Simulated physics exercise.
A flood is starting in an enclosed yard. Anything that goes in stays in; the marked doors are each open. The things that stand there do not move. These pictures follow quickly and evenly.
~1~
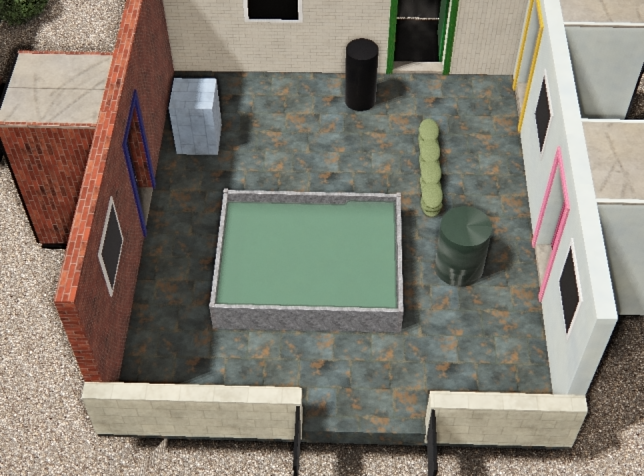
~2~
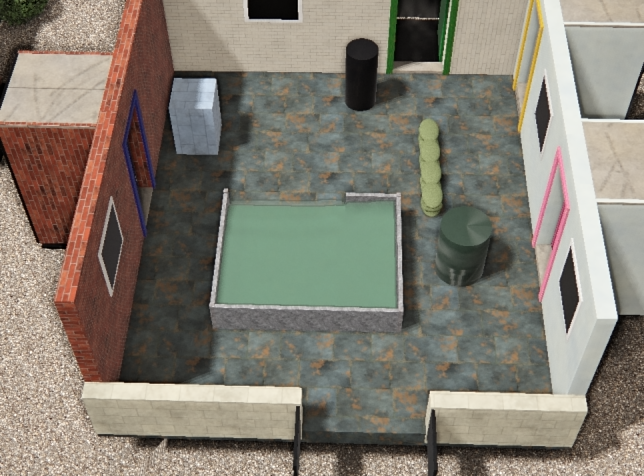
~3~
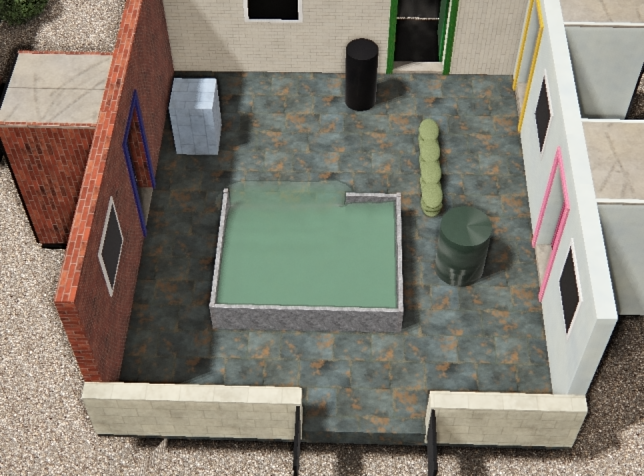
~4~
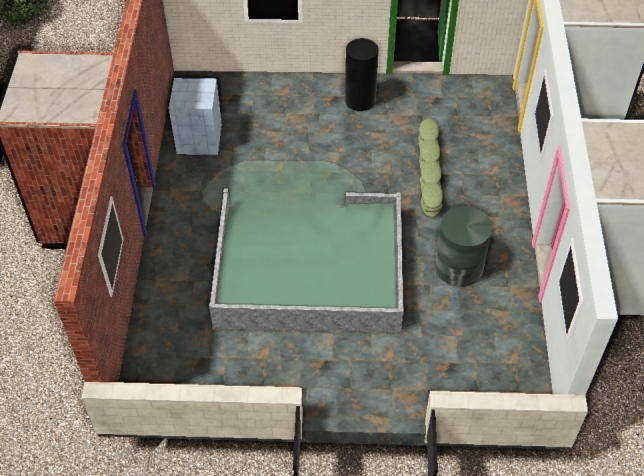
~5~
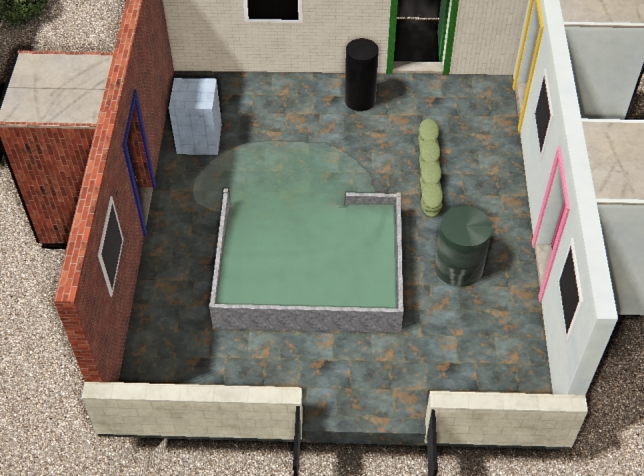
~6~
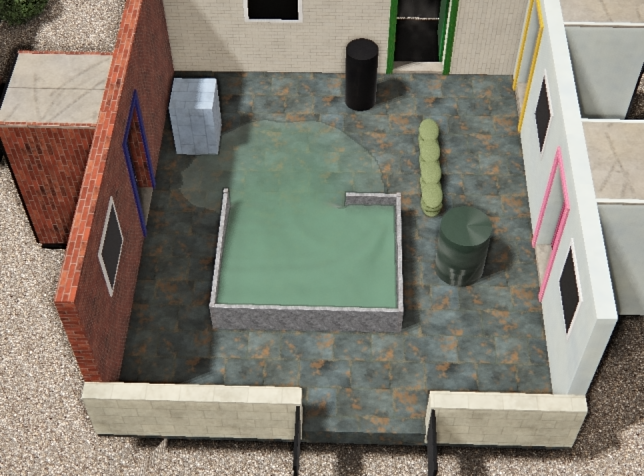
The video shows a walled yard with a low rectangular tank of green water, where most of the far side opens and water pours out, spreading in a widening, thinning sheet across the dark tiled floor behind it.
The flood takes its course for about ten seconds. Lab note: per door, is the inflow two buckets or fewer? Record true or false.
Pink door true; green door true; blue door false; yellow door true.
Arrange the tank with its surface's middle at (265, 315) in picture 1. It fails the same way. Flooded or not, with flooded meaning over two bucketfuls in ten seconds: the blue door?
Result for the blue door: It tops the limit.
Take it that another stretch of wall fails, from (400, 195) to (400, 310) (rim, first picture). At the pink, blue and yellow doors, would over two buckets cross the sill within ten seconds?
Result - pink door: Above the limit; blue door: Below the limit; yellow door: Below the limit.
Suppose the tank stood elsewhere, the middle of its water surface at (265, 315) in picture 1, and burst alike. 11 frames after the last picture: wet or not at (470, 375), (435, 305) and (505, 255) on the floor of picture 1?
Spared, spared, spared.
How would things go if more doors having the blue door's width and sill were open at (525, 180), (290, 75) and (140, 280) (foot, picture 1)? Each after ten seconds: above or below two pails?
Stays below the line; crosses the line; stays below the line.
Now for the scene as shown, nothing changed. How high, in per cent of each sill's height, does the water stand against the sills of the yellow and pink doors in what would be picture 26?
Depth ratios, approx.: 10 and 0 percent.
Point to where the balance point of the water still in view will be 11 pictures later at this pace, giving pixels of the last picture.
I'd place it roughly at (290, 201).
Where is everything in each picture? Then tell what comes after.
The first picture shows the tank at (309, 251) is whole and still.
In the second picture, water pours out on the tank's far side and has run to a hidden place.
In the third picture, the front is at (222, 197), out from the gap on the tank's far side.
In the fourth picture, the front is at (225, 172), out from the gap on the tank's far side.
In the fifth picture, the front is at (231, 154), out from the gap on the tank's far side.
In the sixth picture, water pours out on the tank's far side and has run to (262, 123).
A moment on, water covers 25 % of the floor; the pink door not reached, the green door not reached, the blue door not reached, the yellow door not reached.
Next, water covers 30 % of the floor; the pink door not reached, the green door wet at the sill, nothing in, the blue door wet at the sill, nothing in, the yellow door not reached.
Then, water covers 45 % of the floor; the pink door not reached, the green door wet at the sill, nothing in, the blue door wet at the sill, nothing in, the yellow door not reached.
Later, water covers 70 % of the floor; the pink door wet at the sill, nothing in, the green door wet at the sill, nothing in, the blue door under two buckets in, the yellow door wet at the sill, nothing in.
In the end, water covers 95 % of the floor; the pink door wet at the sill, nothing in, the green door under two buckets in, the blue door over two buckets in, the yellow door wet at the sill, nothing in.
